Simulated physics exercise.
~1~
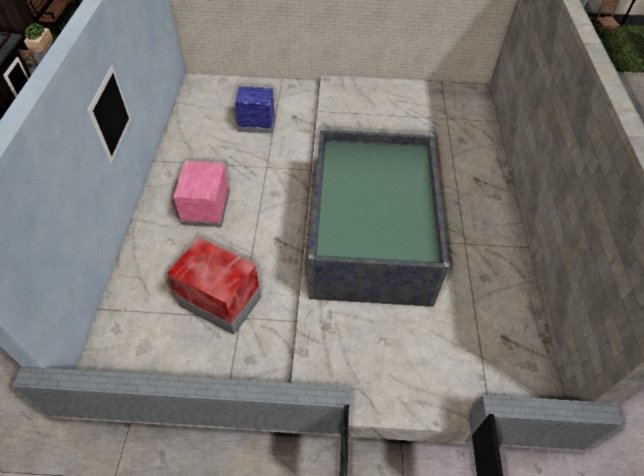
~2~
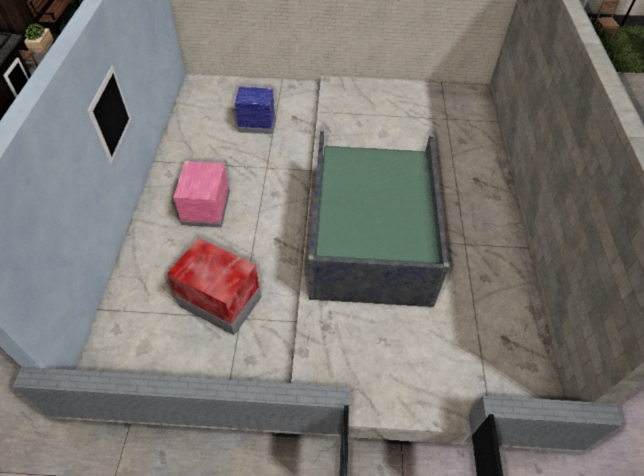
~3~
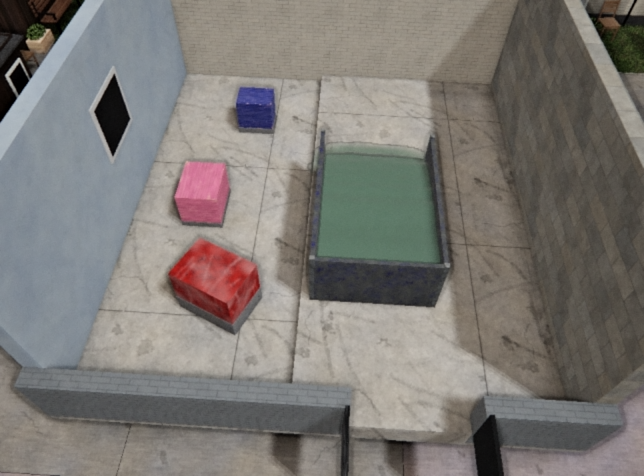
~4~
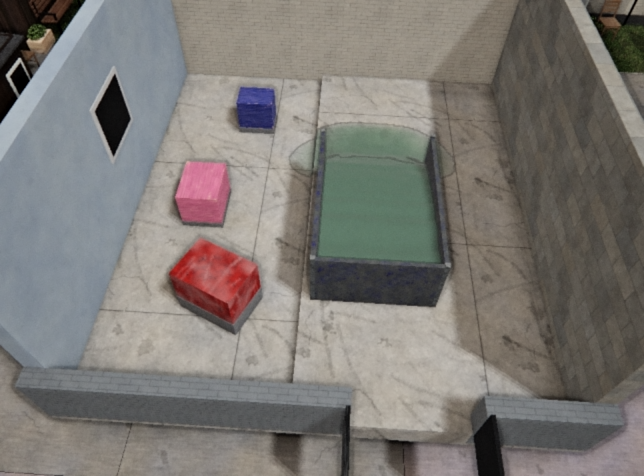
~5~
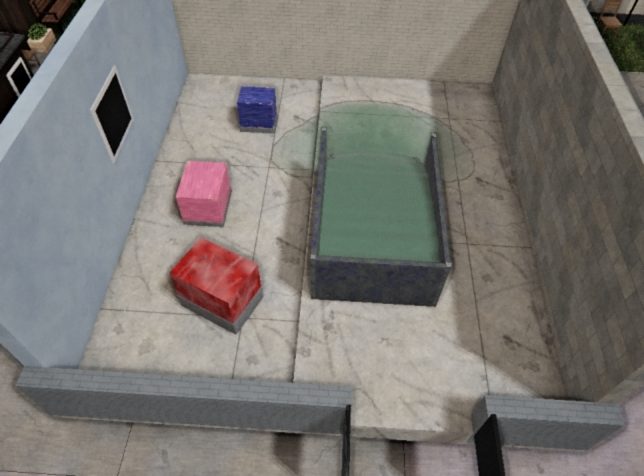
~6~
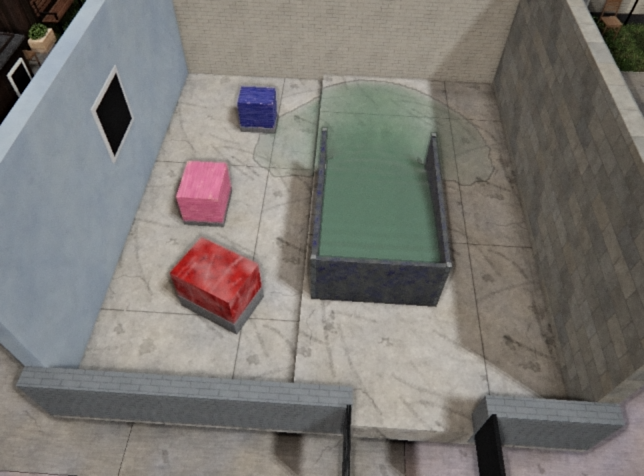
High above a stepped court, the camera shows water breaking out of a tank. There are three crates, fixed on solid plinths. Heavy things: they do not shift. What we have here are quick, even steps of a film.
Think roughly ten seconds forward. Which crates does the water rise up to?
Result: The red crate has a tall enough plinth; the pink crate has too short a plinth; the blue crate has too short a plinth.
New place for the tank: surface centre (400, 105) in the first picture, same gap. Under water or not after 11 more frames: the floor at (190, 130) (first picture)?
Answer for that point: Inundated.
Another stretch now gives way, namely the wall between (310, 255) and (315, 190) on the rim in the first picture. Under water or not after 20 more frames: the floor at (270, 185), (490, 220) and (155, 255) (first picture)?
Soaked, untouched, soaked.
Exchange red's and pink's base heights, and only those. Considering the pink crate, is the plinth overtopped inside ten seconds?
In that case the pink comes through fine.
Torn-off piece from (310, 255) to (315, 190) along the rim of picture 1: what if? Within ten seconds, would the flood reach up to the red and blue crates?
First the red crate: It gets reached; then the blue crate: It gets reached.
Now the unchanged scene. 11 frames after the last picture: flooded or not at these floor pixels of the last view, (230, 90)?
I'd expect that place to be drenched.
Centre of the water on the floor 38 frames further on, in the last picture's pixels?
Somewhere near (331, 179).
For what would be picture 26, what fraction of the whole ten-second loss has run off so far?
I'd put it near 0 in a hundred.
A moment on, water covers 30 % of the floor; the red crate not reached, the pink crate not reached, the blue crate water round its plinth.
Next, water covers 35 % of the floor; the red crate not reached, the pink crate not reached, the blue crate water round its plinth.
Then, water covers 55 % of the floor; the red crate not reached, the pink crate water round its plinth, the blue crate water round its plinth.
Later, water covers 85 % of the floor; the red crate water round its plinth, the pink crate water round its plinth, the blue crate water round its plinth.
In the end, water covers 100 % of the floor; the red crate stayed above the water, the pink crate was topped, the blue crate was topped.
